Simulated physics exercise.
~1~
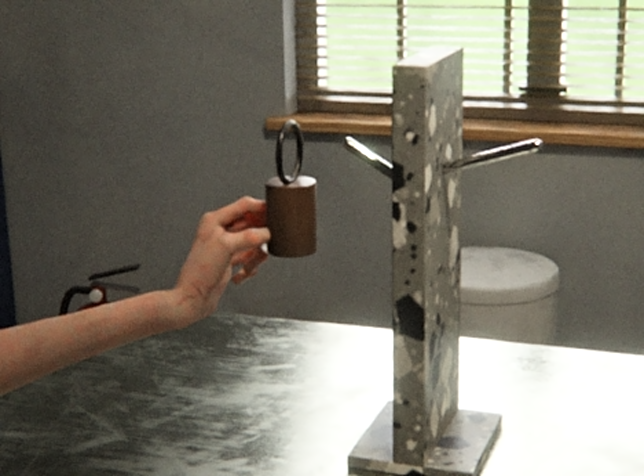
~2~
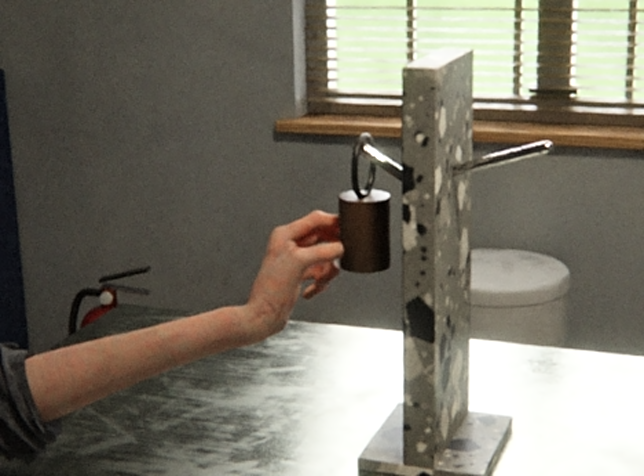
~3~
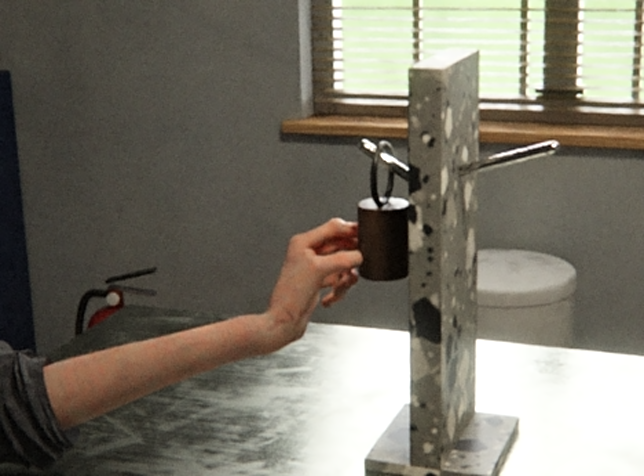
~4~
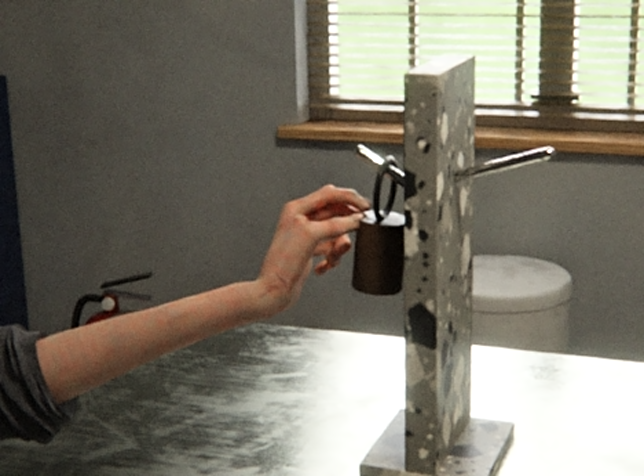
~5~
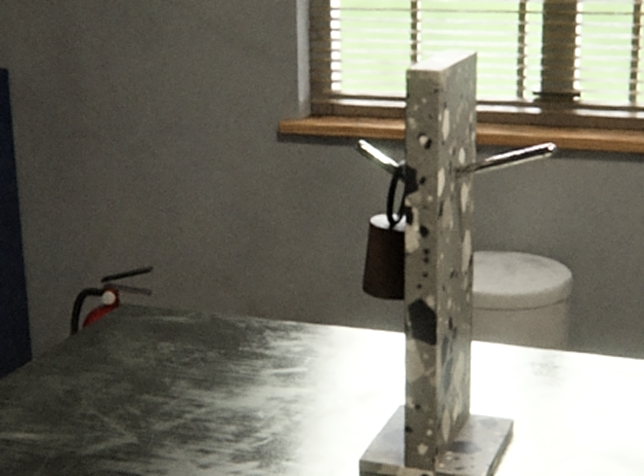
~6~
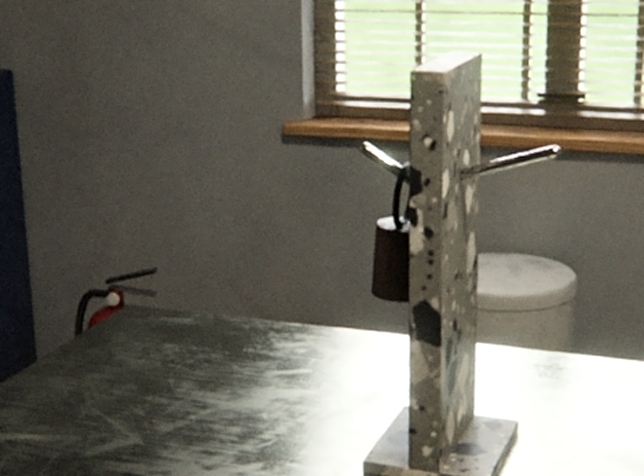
A small brown lantern with a dark ring on top is held by a bare hand reaching in from the left, beside a speckled stone stand with metal pegs on a dark, glossy table. The slightly swaying view looks across the table toward a grey wall, a window with blinds, a pale round bin and a red extinguisher. The hand carries the lantern right and slips its ring over the left peg. It lowers the lantern, then lets go and withdraws. The lantern tilts slightly, settles close against the stand and stays hanging there.
